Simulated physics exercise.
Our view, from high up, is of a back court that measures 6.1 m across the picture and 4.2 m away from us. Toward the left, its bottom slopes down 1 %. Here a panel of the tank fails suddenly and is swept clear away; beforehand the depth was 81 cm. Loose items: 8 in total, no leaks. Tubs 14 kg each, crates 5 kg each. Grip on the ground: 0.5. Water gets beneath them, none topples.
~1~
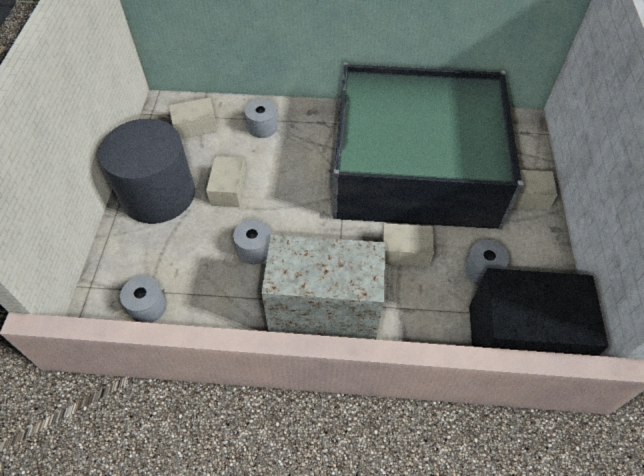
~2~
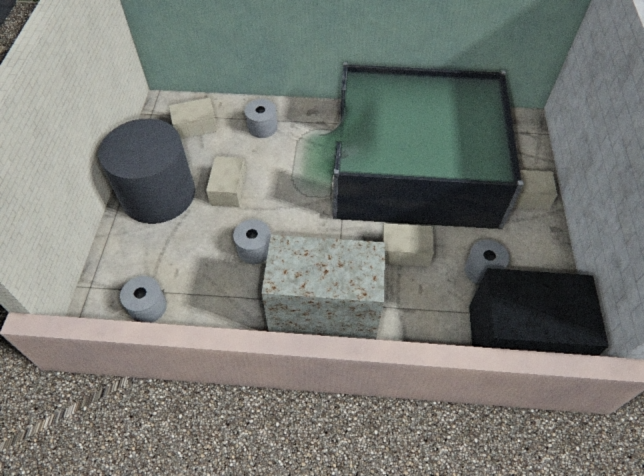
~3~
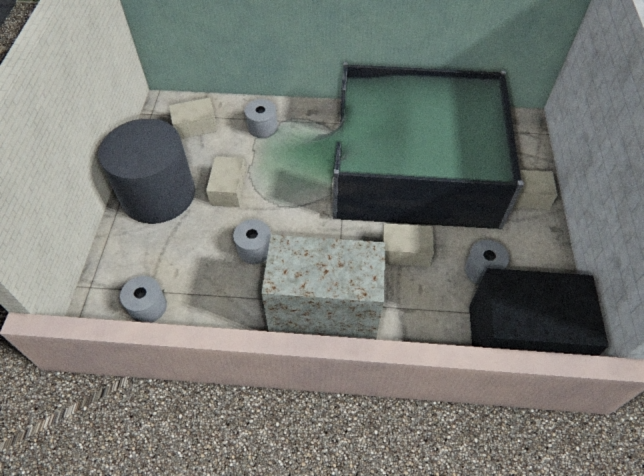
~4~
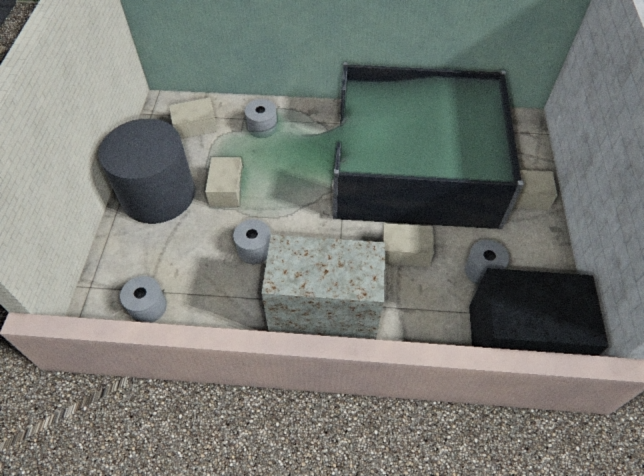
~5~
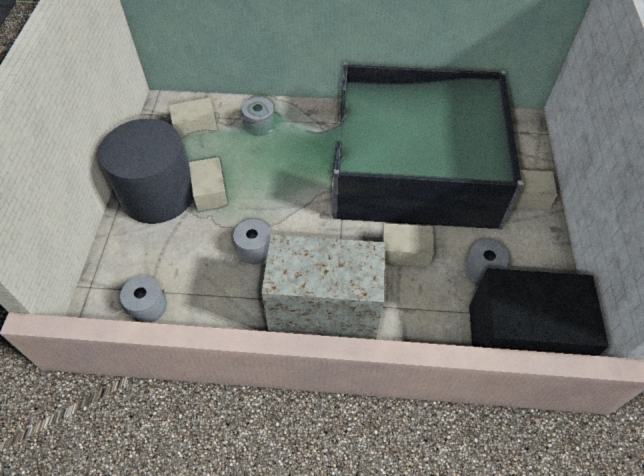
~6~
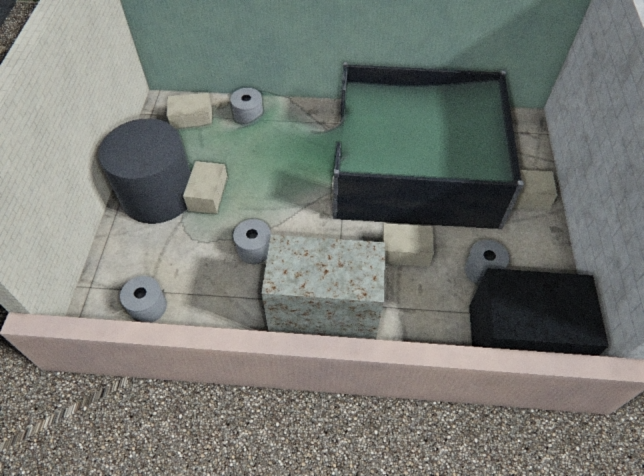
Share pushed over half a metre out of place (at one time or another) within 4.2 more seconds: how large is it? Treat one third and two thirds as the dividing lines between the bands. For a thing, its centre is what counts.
I expect one to two thirds of them.
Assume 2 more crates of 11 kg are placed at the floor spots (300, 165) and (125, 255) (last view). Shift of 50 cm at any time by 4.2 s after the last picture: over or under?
Outcome: Breaks the threshold first, breaks the threshold second.
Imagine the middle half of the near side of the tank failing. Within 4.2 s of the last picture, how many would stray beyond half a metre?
Then 7.
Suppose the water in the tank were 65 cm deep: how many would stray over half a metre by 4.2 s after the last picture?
4.
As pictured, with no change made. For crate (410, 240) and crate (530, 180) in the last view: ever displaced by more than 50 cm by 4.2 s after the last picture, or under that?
In turn: Less, under.
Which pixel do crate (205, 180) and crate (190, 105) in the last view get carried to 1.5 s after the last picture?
(107, 284) and (154, 67), roughly.
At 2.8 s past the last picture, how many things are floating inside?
Answer: 4.
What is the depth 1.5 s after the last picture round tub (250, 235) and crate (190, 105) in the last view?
I'd put it at 3 cm and 45 cm respectively.
Then, 0.4 s after the last picture 2 of 8 are over 50 cm from their spots; 1 afloat.
Then, 1.5 s after the last picture 3 of 8 are over 50 cm from their spots; 3 afloat.
Then, 2.8 s after the last picture 2 of 8 are over 50 cm from their spots; 4 afloat.
Then, 4.2 s after the last picture 3 of 8 are over 50 cm from their spots, and 5 have been at some point; 4 afloat.
